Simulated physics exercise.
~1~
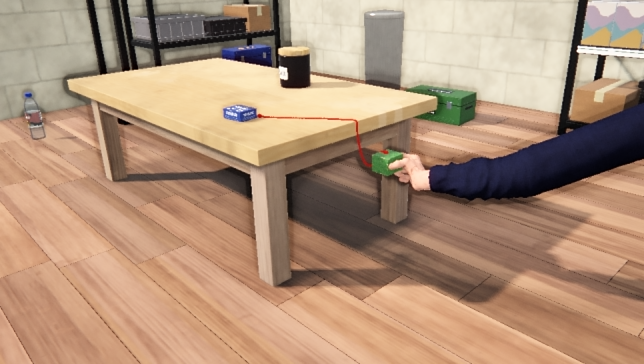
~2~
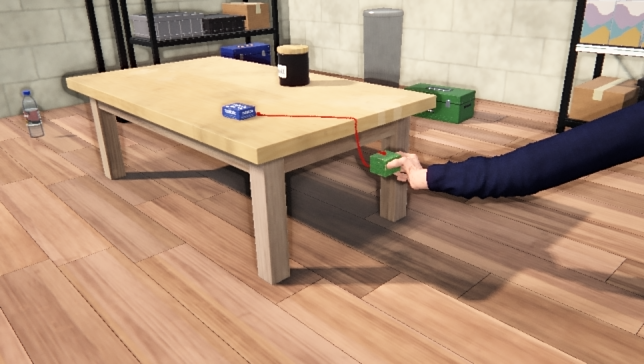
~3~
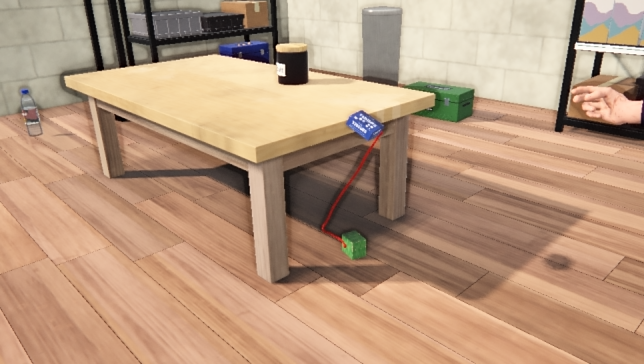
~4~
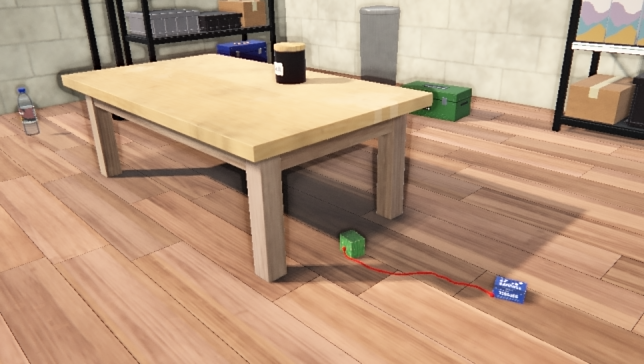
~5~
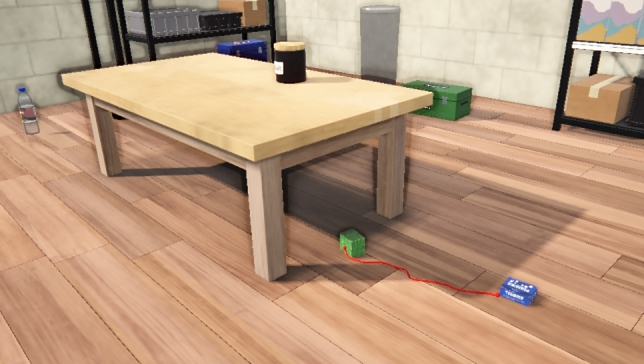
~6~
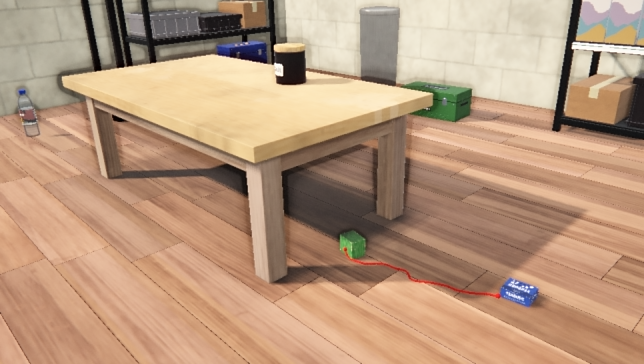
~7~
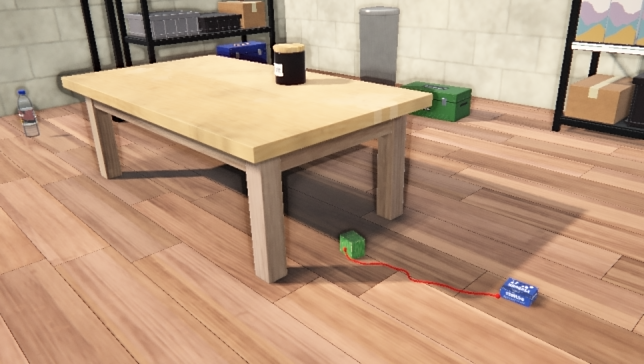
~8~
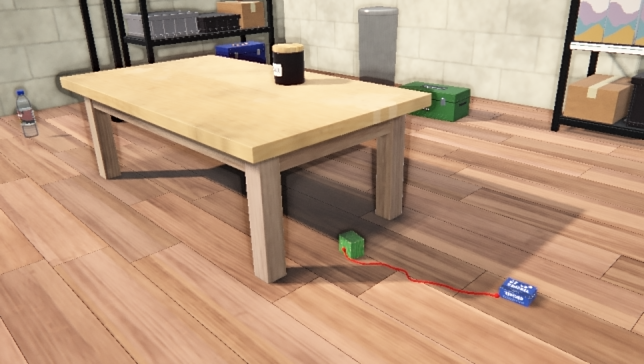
A hand held a green block beside the end of a wooden workbench, then let go and drew back as the block dropped to the floor, its red string dragging a blue box over the edge and down too, while the black canister stayed put.
